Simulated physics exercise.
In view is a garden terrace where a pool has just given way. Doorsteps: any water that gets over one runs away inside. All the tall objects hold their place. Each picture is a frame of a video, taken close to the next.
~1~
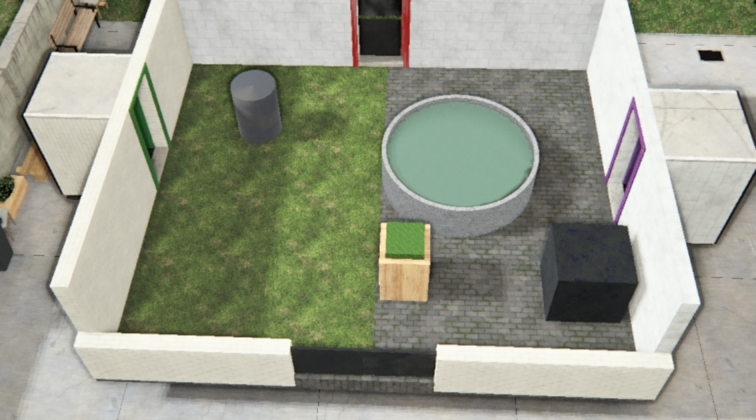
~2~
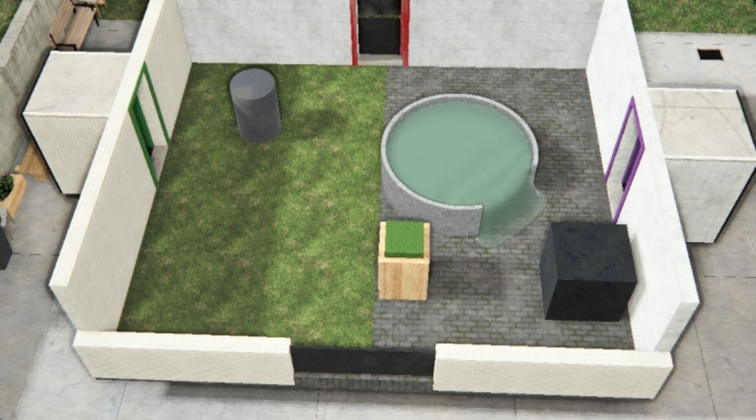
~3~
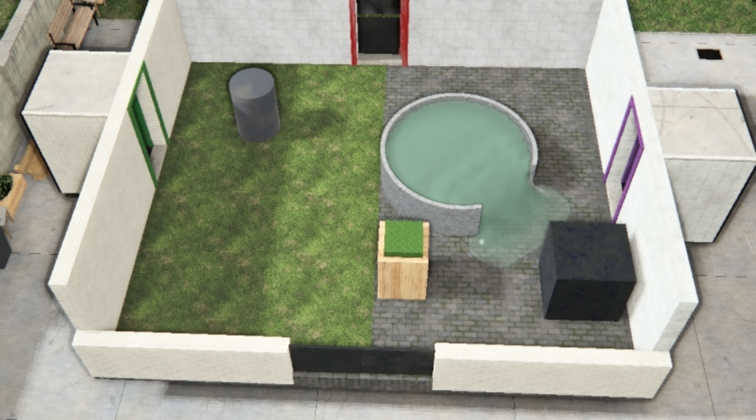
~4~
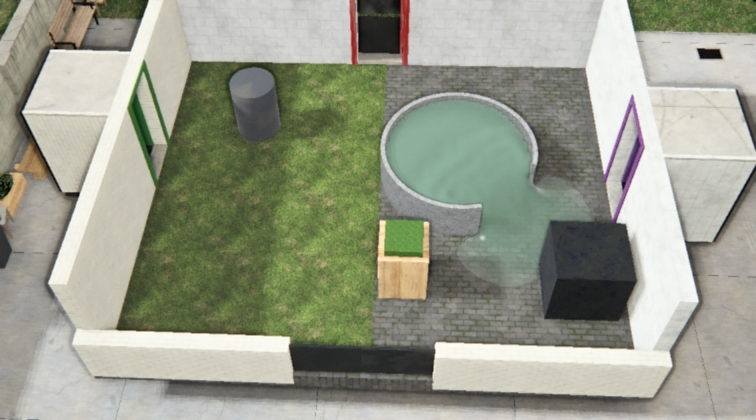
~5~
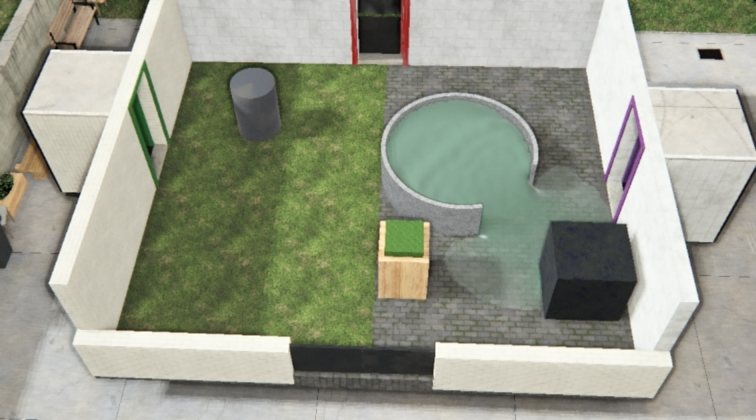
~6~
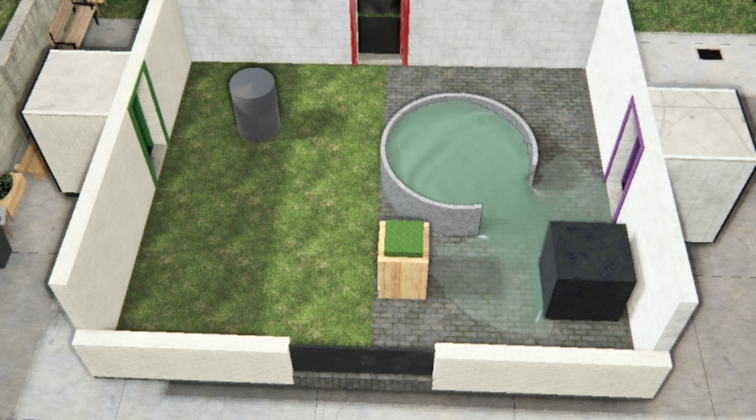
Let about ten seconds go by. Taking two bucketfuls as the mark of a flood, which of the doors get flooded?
The purple door gets flooded, the green door stays below the mark, the red door stays below the mark.
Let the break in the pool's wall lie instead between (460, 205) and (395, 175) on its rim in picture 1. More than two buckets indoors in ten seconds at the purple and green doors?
Well, the purple door comes up short, but the green door crosses the threshold.
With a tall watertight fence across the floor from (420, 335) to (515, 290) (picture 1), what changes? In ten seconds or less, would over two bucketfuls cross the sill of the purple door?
Checked one by one, purple door goes beyond the limit.
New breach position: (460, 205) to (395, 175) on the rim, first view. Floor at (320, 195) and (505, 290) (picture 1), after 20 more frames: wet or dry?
Respectively: Drenched and drenched.
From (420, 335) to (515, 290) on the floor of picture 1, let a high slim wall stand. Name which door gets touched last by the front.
It is the green door.
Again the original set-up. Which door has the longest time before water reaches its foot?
It's the green one.
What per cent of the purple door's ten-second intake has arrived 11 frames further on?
Close to 30 percent.
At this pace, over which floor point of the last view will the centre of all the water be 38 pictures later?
Around pixel (455, 212) of the last picture.
A moment on, water covers 15 % of the floor; the purple door under two buckets in, the green door not reached, the red door not reached.
Next, water covers 20 % of the floor; the purple door over two buckets in, the green door not reached, the red door not reached.
Then, water covers 40 % of the floor; the purple door far over two buckets in, the green door not reached, the red door not reached.
Later, water covers 65 % of the floor; the purple door far over two buckets in, the green door not reached, the red door wet at the sill, nothing in.
In the end, water covers 95 % of the floor; the purple door far over two buckets in, the green door wet at the sill, nothing in, the red door wet at the sill, nothing in.
